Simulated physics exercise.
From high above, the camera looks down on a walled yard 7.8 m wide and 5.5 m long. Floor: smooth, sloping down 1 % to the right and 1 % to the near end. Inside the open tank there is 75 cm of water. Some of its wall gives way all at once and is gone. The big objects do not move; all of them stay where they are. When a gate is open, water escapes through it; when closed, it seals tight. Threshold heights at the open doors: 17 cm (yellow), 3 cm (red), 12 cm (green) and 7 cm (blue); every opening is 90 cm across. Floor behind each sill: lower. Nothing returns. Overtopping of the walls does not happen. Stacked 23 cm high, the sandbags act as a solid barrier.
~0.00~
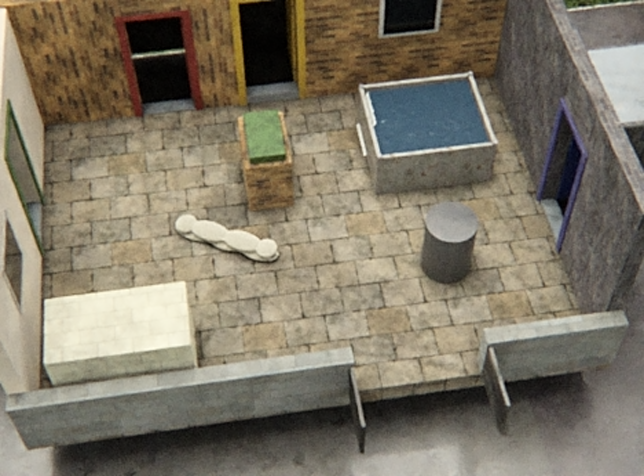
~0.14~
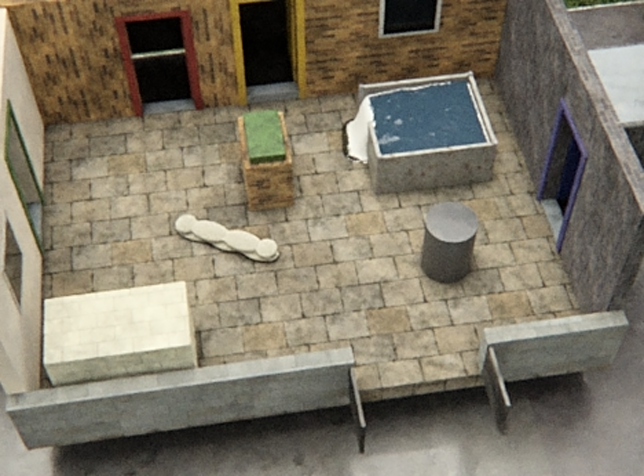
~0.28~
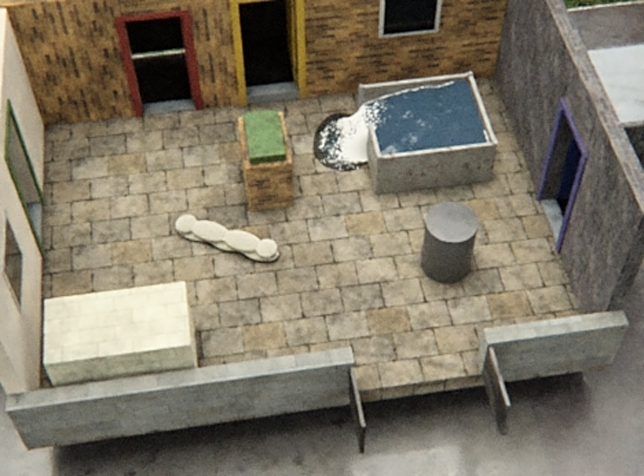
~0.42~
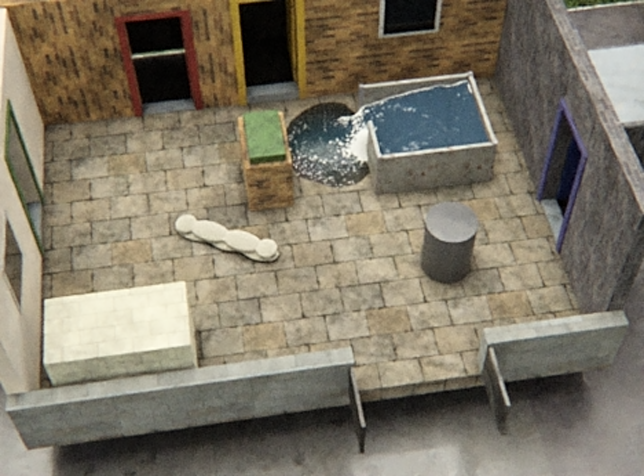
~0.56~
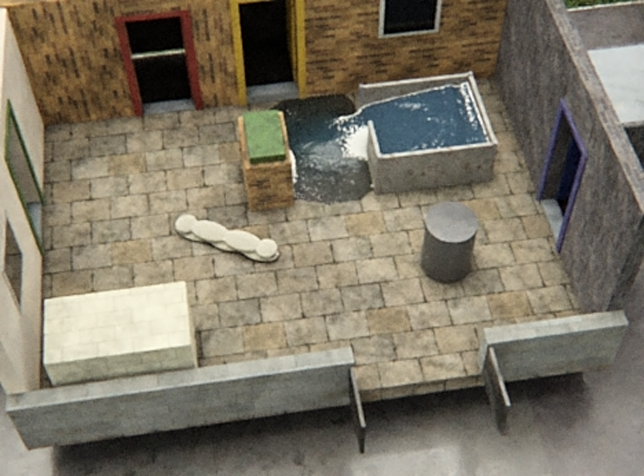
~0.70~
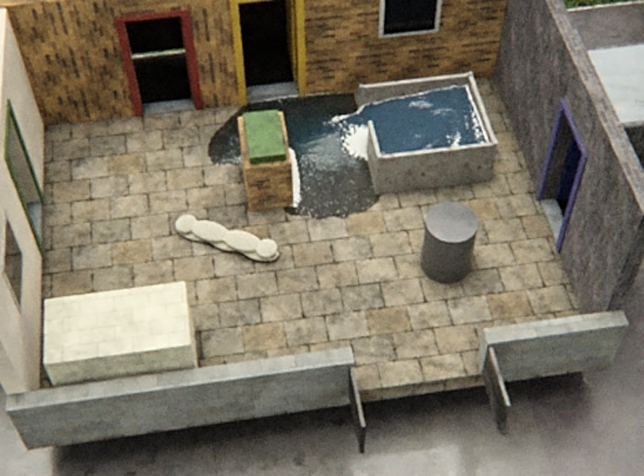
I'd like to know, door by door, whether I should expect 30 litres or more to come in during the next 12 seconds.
Here is what to expect: At the yellow door, not that much; at the red door, that much or more; at the green door, not that much; at the blue door, not that much.
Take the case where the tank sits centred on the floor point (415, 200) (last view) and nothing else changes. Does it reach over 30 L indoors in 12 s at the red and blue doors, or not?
Relative to the limit, red is within it and blue is within it.
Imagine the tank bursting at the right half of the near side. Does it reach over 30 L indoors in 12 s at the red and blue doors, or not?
Well, against that limit, at red it's within bounds, and at blue it's too much.
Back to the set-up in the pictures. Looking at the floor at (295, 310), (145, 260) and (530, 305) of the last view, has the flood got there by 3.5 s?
The first point is awash, the second is not yet hit and the third is not yet hit.
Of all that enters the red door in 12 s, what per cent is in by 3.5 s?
By then it's near 55% of the total.
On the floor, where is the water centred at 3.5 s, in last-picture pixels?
At roughly (293, 171).
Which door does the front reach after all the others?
The blue door is last.
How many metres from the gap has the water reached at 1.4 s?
That's near 4.6 m in a straight line.
After 1.4 s water covers 20 % of the floor and is deepest (40 cm) near (290, 158); yellow door 22 cm at the sill, 1 L in, red door 8 cm at the sill, 0 L in, green door not reached, blue door not reached.
After 2.2 s water covers 40 % of the floor and is deepest (36 cm) near (44, 137); yellow door 17 cm at the sill, 7 L in, red door 11 cm at the sill, 12 L in, green door not reached, blue door not reached.
After 3.5 s water covers 55 % of the floor and is deepest (22 cm) near (44, 153); yellow door 13 cm at the sill, 8 L in, red door 7 cm at the sill, 39 L in, green door 10 cm at the sill, 0 L in, blue door not reached.
After 7.0 s water covers 70 % of the floor and is deepest (18 cm) near (40, 418); yellow door 7 cm at the sill, 8 L in, red door 5 cm at the sill, 58 L in, green door 7 cm at the sill, 0 L in, blue door 2 cm at the sill, 0 L in.
After 12.0 s water covers 90 % of the floor and is deepest (12 cm) near (581, 345); yellow door 3 cm at the sill, 8 L in, red door 3 cm at the sill, 69 L in, green door 3 cm at the sill, 0 L in, blue door 6 cm at the sill, 0 L in.
